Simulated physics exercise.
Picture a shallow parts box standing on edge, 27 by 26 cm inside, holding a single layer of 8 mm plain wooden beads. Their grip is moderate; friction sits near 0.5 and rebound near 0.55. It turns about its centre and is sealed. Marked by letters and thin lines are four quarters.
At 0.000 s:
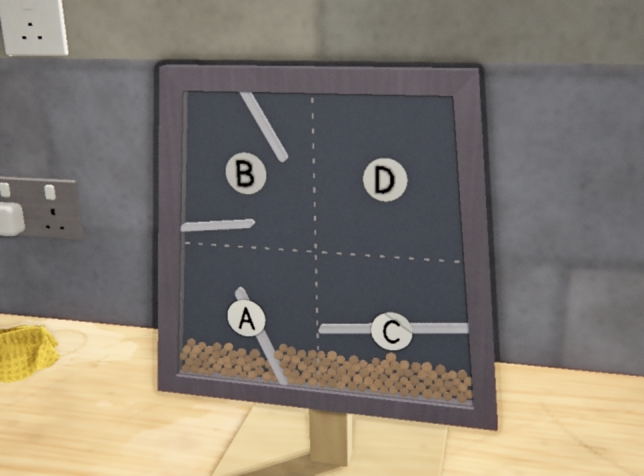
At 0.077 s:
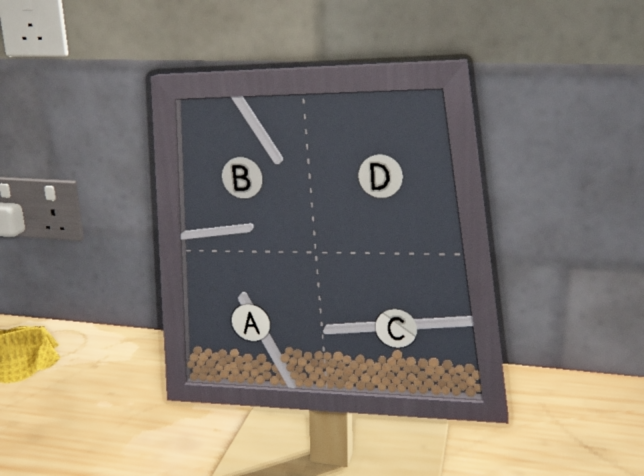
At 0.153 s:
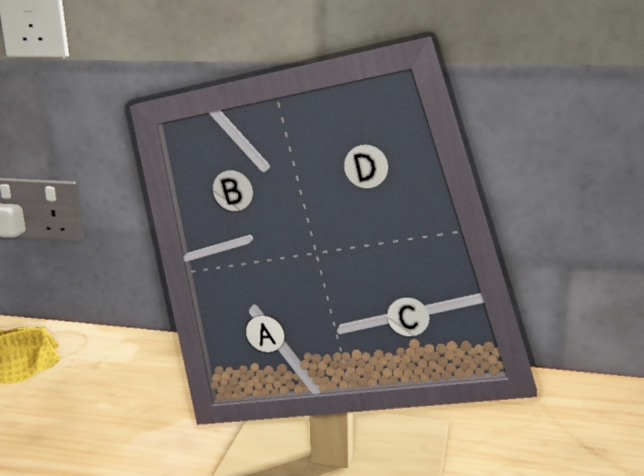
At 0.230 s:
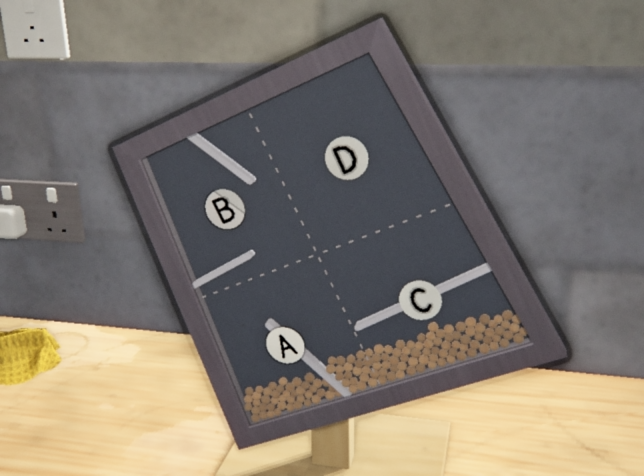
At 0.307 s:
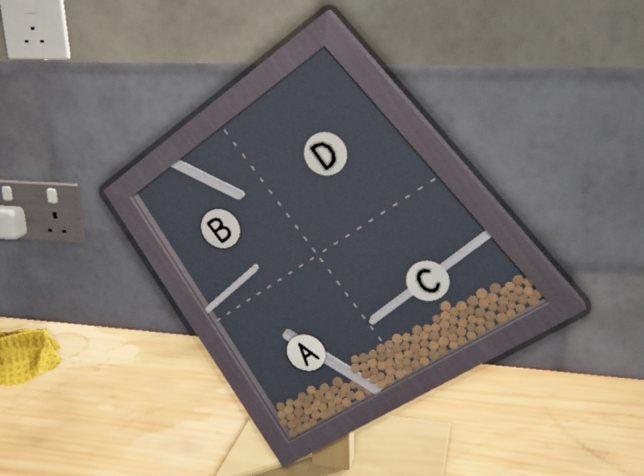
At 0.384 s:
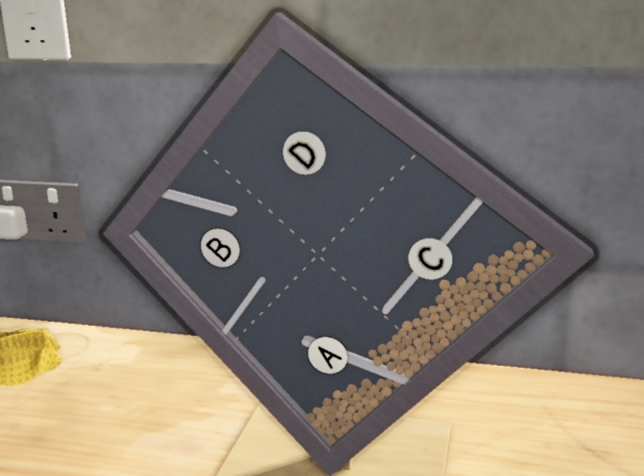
A framed box of small brown beads turns steadily anticlockwise, its beads staying along the lower edge.
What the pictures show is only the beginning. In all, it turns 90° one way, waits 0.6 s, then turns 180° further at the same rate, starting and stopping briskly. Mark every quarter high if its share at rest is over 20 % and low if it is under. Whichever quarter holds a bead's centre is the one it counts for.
Shares at rest: A low, B low, C high, D high.
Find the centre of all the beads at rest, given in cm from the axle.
Offset approx. 3 cm right, 9 cm below.
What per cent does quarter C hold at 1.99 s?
It comes to close to 0 percent.
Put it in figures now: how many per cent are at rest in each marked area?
In per cent: Quarter A holds 5, quarter B holds 0, quarter C holds 30, quarter D holds 65.
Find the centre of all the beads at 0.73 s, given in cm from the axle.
About 9 cm right and 5 cm below.
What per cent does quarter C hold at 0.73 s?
I'd guess near 20 in a hundred.
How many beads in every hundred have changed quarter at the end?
Close to 90 in a hundred.
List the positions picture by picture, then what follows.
The first frame shows level; about 130 beads; load centre (323, 371); top bead (391, 358); A (246, 318), B (246, 174), C (392, 331), D (385, 180).
The second frame shows turned 3° anticlockwise; load centre (330, 372); top bead (397, 355).
The third frame shows turned 13° anticlockwise; load centre (351, 372); top bead (489, 347); wall ends (248, 240), (265, 168), (341, 329), (253, 309).
The fourth frame shows turned 24° anticlockwise; load centre (377, 367); top bead (508, 316).
The fifth frame shows turned 36° anticlockwise; load centre (400, 358); top bead (518, 281).
The sixth frame shows turned 48° anticlockwise; load centre (417, 346); top bead (531, 245); A (328, 355), B (220, 248), C (430, 259), D (304, 153).
By 0.73 s, it stands 90° anticlockwise; the beads' middle is 9 cm right of and 5 cm below the centre; A 80 %, C 20 %.
By 1.99 s, it stands 180° anticlockwise; the beads' middle is 8 cm right of and 2 cm above the centre; A 70 %, B 25 %, D 5 %.
By 2.65 s, it has come round 270° anticlockwise; the beads' middle is 4 cm right of and 8 cm below the centre; A 5 %, B 5 %, C 25 %, D 65 %.
At rest by 3.6 s, it has come round 270° anticlockwise; A 5 %, B 0 %, C 30 %, D 65 %.
